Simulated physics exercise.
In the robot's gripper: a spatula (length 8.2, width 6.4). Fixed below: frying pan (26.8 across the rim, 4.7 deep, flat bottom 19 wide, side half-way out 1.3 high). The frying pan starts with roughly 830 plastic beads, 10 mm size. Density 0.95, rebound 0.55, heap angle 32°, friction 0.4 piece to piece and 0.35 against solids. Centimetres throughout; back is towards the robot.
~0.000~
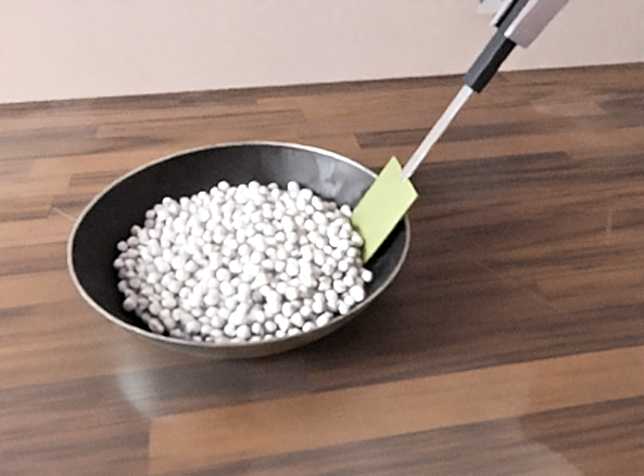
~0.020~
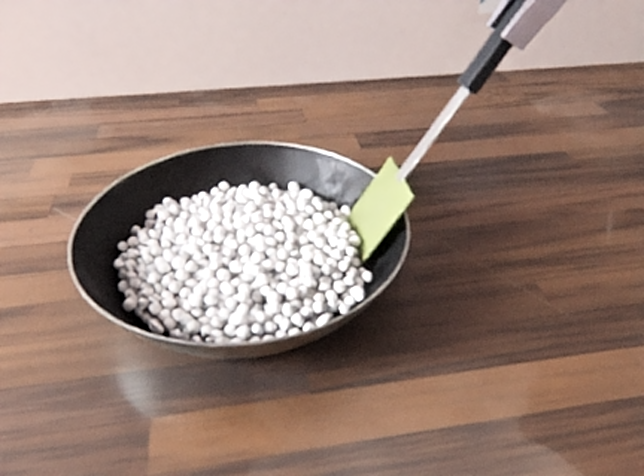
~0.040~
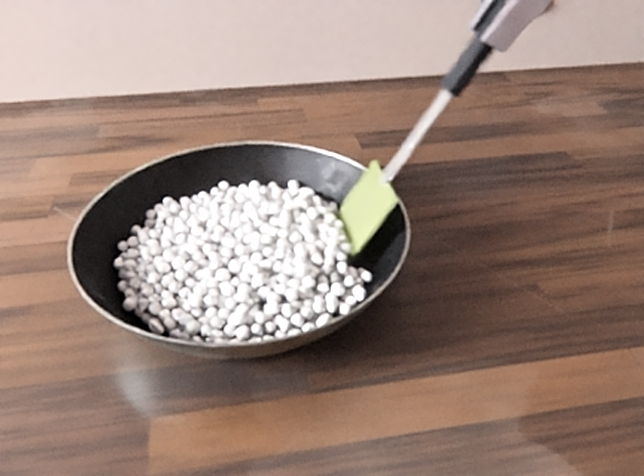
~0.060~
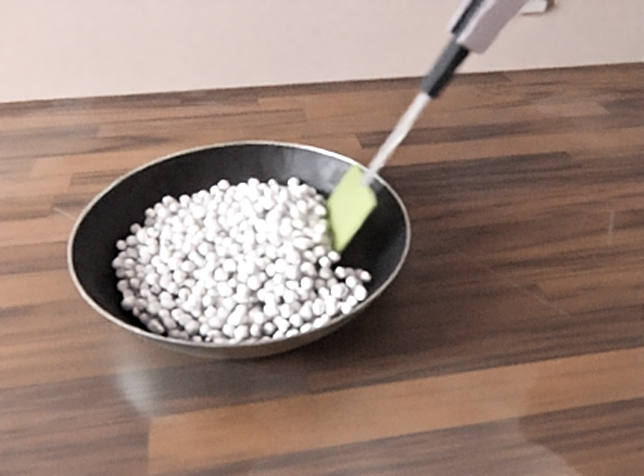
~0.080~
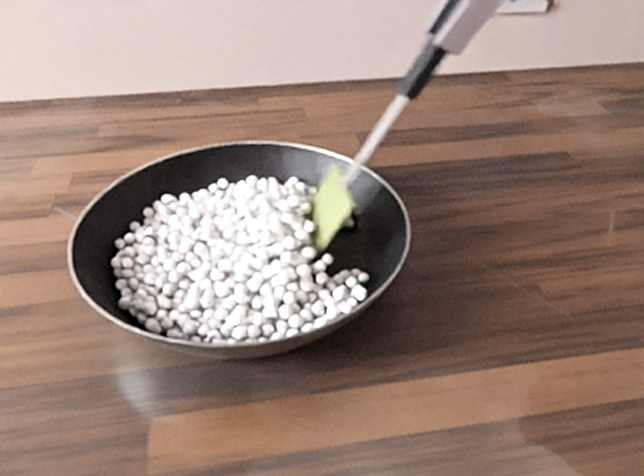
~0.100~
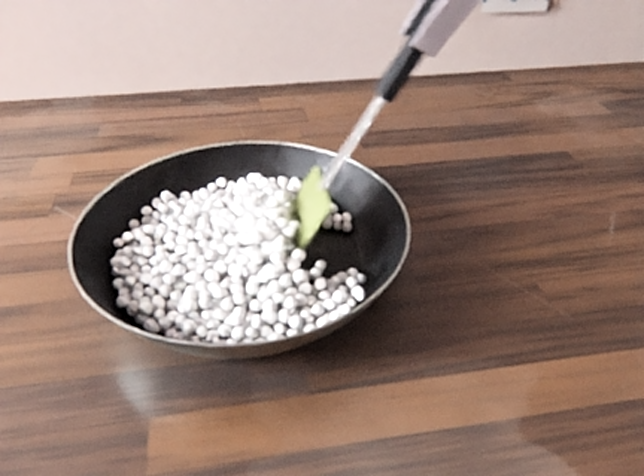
A robot gripper pushes a green spatula leftward through white beads in a dark frying pan.
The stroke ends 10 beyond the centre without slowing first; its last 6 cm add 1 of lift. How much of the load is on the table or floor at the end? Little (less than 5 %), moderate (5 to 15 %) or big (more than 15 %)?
Answer: Big; more than 15 % of the plastic beads finish on the table or floor.
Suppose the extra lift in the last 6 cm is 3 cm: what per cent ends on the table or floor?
About 15 per cent.
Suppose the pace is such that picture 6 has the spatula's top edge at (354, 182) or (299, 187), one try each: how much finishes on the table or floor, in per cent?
About 10 and 20 per cent.
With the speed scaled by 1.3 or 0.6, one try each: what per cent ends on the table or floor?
About 20 and 10 per cent.
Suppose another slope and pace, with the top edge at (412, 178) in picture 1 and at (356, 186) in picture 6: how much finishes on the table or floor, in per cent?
About 10 per cent.
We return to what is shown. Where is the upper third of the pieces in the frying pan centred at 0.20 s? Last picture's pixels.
At about (162, 240).
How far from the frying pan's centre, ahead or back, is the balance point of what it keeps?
About 2.5 cm ahead.
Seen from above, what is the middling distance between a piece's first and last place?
Roughly 3 cm.
After 0.15 s, sloping 59°, highest piece 6 above the table; 834 in the frying pan.
After 0.20 s, sloping 59°, highest piece 7 above the table; 834 in the frying pan.
After 0.42 s, sloping 59°, highest piece 10 above the table; 673 in the frying pan, 104 on the table or floor, 57 on the blade or in flight.
After 1.47 s, sloping 59°, highest piece 4 above the table; 671 in the frying pan, 163 on the table or floor.
At rest, 671 in the frying pan, 163 on the table or floor. That is 20 % on the table or floor.
